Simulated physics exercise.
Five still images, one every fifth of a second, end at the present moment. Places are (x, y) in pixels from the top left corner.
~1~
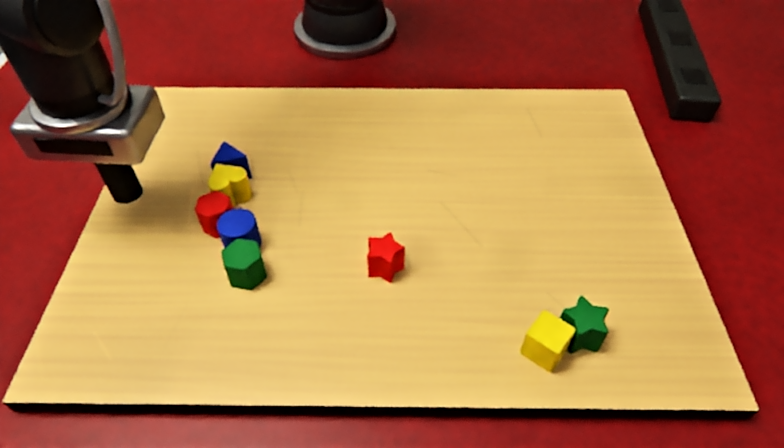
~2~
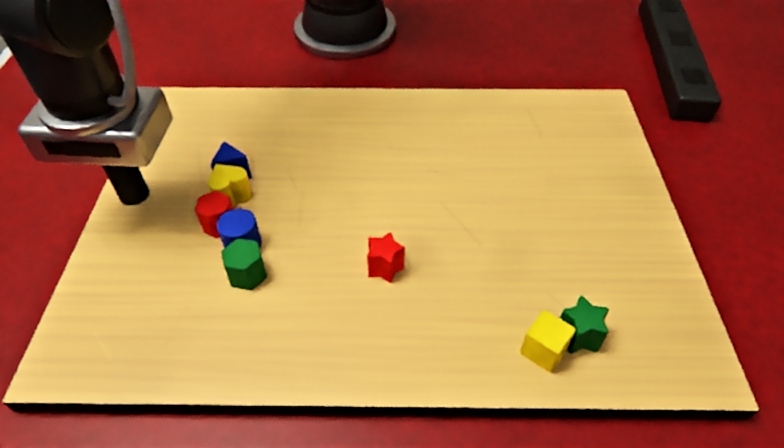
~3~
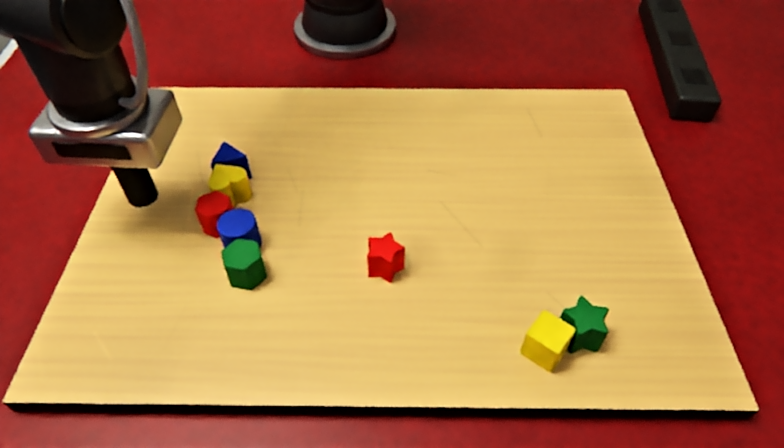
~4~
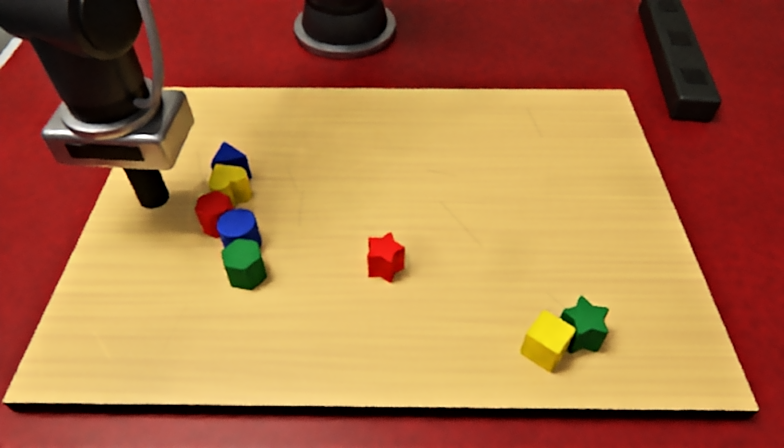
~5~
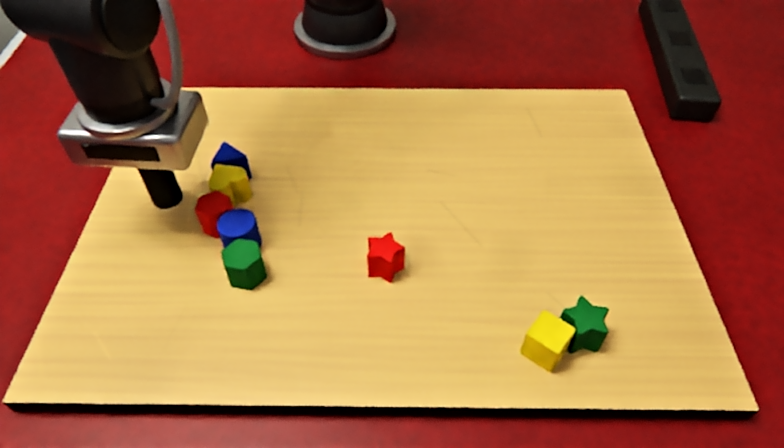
The video shows a robotic arm with a black rod moving slowly right over a wooden board toward a cluster of colored blocks at the left, while all the blocks, including a separate red star, stay still.
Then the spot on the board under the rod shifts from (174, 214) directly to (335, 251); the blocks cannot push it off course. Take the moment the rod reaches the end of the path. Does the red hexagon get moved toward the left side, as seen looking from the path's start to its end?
The answer is yes.
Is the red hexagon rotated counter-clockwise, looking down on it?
Short answer: Yes.
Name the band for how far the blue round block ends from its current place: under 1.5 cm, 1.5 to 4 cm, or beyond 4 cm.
It gets moved over 4 cm.
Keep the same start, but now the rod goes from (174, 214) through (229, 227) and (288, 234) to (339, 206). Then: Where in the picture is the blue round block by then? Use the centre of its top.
The spot you're after is about (290, 238) in the image.
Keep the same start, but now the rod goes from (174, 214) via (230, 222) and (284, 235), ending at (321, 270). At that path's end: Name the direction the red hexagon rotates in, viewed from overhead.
Spin direction: Counter-clockwise.
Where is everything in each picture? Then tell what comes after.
The first frame shows lower end of the rod at (128, 194), tops of blocks, red hexagon at (212, 203), yellow heart-shaped block at (225, 175), blue round block at (236, 222).
The second frame shows rod at (135, 195), blocks as before.
The third frame shows rod at (144, 197), blocks as before.
The fourth frame shows rod at (155, 198), blocks as before.
The fifth frame shows rod at (168, 199), red hexagon at (212, 203), yellow heart-shaped block at (225, 175), blue round block at (236, 222).
On the path given first. One third of the way, rod at (221, 211); red hexagon at (251, 200); blue round block at (258, 226).
Two thirds of the way, rod at (277, 224); red hexagon at (298, 197), turned 85° anticlockwise; blue round block at (288, 240).
At the end, rod at (333, 236); red hexagon at (307, 198), turned 125° anticlockwise; yellow heart-shaped block not moved; blue round block at (314, 255).
